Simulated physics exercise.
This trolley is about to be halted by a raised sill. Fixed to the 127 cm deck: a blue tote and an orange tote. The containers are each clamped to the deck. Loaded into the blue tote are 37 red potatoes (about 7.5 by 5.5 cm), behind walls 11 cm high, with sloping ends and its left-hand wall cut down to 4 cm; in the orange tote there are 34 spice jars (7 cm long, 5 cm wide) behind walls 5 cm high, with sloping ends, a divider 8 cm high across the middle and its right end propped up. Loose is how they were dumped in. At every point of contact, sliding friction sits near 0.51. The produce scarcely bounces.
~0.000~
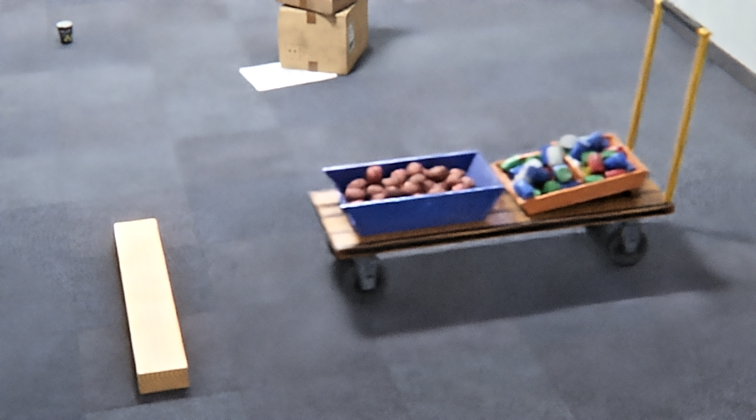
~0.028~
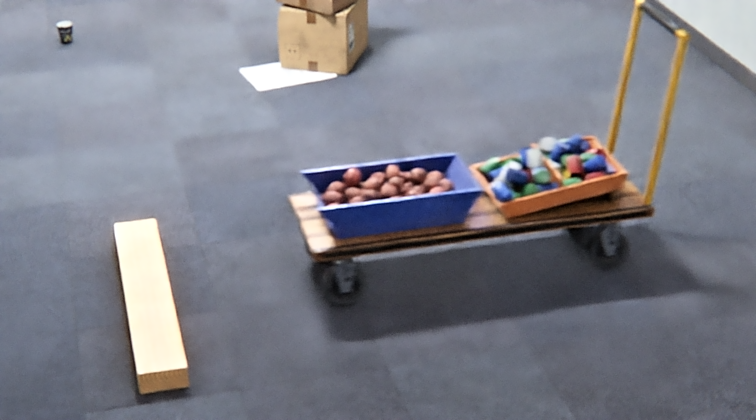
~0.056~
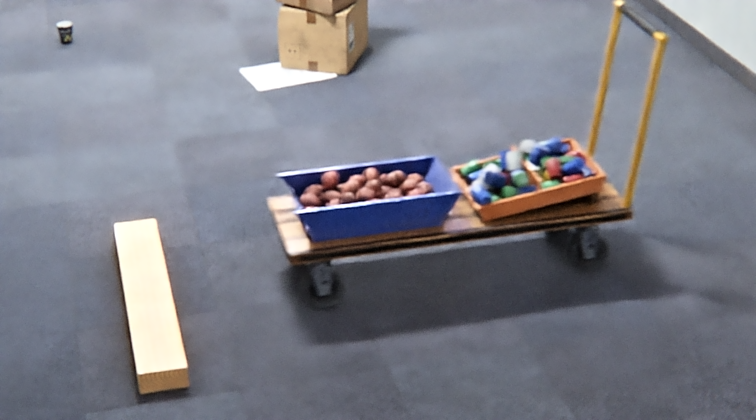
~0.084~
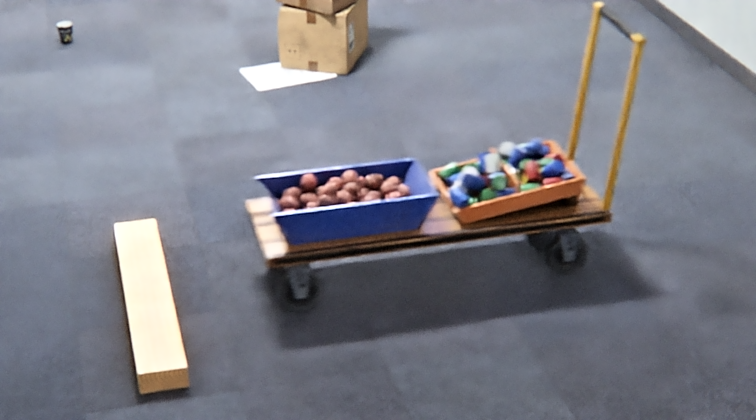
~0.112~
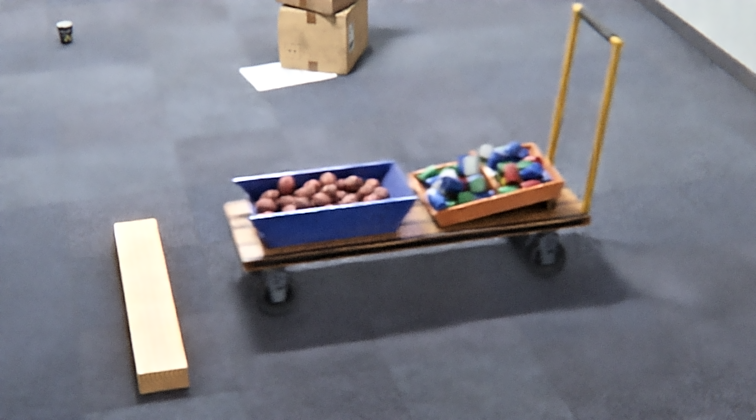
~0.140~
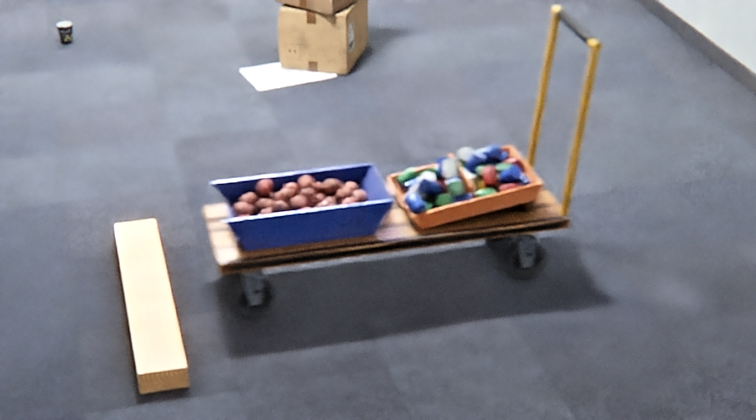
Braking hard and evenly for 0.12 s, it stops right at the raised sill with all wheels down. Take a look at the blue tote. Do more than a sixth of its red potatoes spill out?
The spill runs past one sixth.
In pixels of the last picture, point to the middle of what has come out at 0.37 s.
The centre sits near pixel (333, 186).
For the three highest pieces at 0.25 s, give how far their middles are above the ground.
42 cm.
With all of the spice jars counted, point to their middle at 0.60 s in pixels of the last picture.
Roughly (379, 196).
After 0.15 s, the brake bites.
After 0.25 s, 0 of 37 out of the blue tote and 1 of 34 out of the orange tote.
After 0.37 s, 2 of 37 out of the blue tote and 10 of 34 out of the orange tote.
After 0.60 s, 10 of 37 out of the blue tote and 15 of 34 out of the orange tote.
Final count (at 1.10 s), 12 of 37 out of the blue tote and 15 of 34 out of the orange tote. Asked share, 12 of 37, 32 per cent.
